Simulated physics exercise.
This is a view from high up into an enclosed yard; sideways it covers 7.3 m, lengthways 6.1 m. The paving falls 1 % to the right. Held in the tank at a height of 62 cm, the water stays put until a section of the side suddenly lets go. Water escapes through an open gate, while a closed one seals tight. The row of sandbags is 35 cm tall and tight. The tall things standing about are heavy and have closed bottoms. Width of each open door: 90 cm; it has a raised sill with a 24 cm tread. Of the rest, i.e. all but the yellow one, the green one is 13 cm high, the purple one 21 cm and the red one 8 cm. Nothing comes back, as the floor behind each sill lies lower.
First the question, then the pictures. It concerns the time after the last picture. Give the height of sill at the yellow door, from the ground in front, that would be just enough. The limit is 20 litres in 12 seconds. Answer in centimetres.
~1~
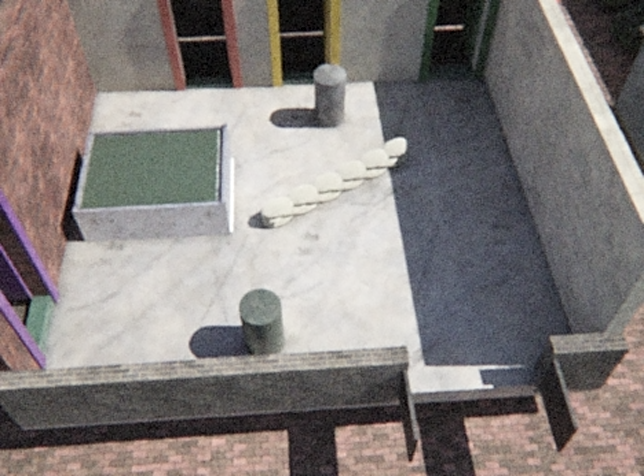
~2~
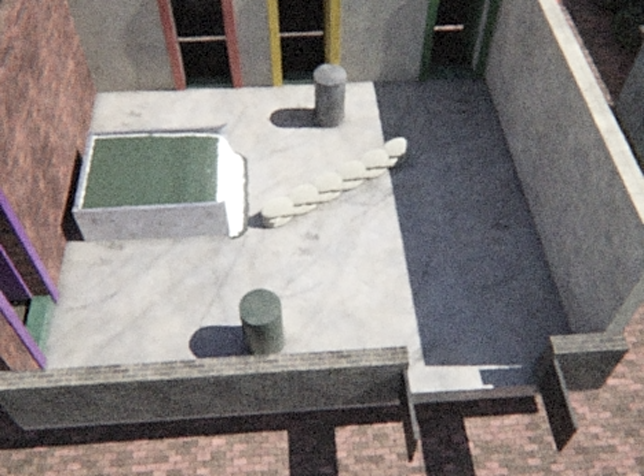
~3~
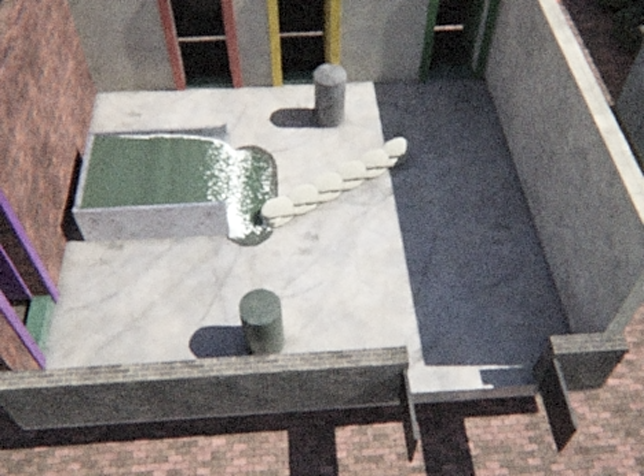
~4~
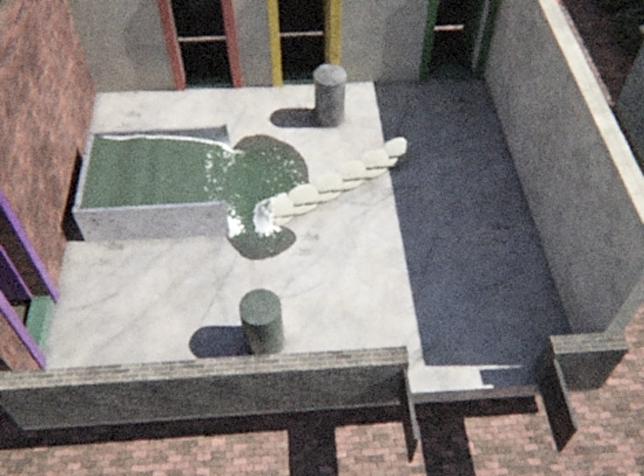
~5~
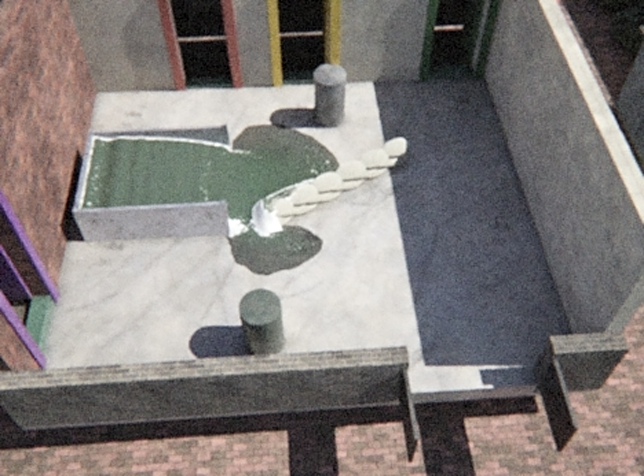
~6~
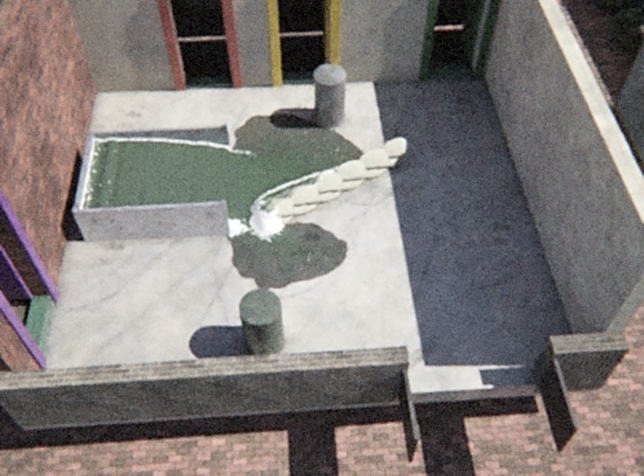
Close to 13 cm.
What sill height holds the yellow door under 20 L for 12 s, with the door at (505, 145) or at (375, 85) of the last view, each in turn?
About 10.5 cm, then about 10.5 cm.
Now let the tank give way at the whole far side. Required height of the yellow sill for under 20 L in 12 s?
It should stand roughly 9.5 cm high.
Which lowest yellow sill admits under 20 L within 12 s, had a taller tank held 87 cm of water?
You'd need a step of close to 18 cm.
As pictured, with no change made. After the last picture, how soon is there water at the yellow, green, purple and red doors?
Arrives: Yellow 0.9 s / green 1.0 s / purple 5.0 s / red 2.4 s.
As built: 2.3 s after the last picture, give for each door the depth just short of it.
Depth (cm): Yellow 16 / green 24 / purple 0 / red 1.
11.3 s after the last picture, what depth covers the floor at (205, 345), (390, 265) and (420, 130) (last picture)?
About 3, 4 and 5 cm respectively.
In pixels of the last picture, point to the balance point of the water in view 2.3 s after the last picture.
The water is centred near (315, 171).
Then, 0.7 s after the last picture water covers 25 % of the floor, deepest (38 cm) near (256, 218); it has not reached the yellow door.
Then, 2.3 s after the last picture water covers 45 % of the floor, deepest (36 cm) near (483, 82); 16 cm at the yellow door, 10 litres in over its 11 cm sill.
Then, 11.3 s after the last picture water covers 90 % of the floor, deepest (8 cm) near (573, 353); 4 cm at the yellow door, 36 litres in over its 11 cm sill.
At the yellow door as built, the water peaked near 17 cm, 1.9 s after the last picture.
With a sill of 11 cm, 36 litres would have come in within the 12 s; with 15 cm, 9 litres. So under 20 litres takes about 13 cm.
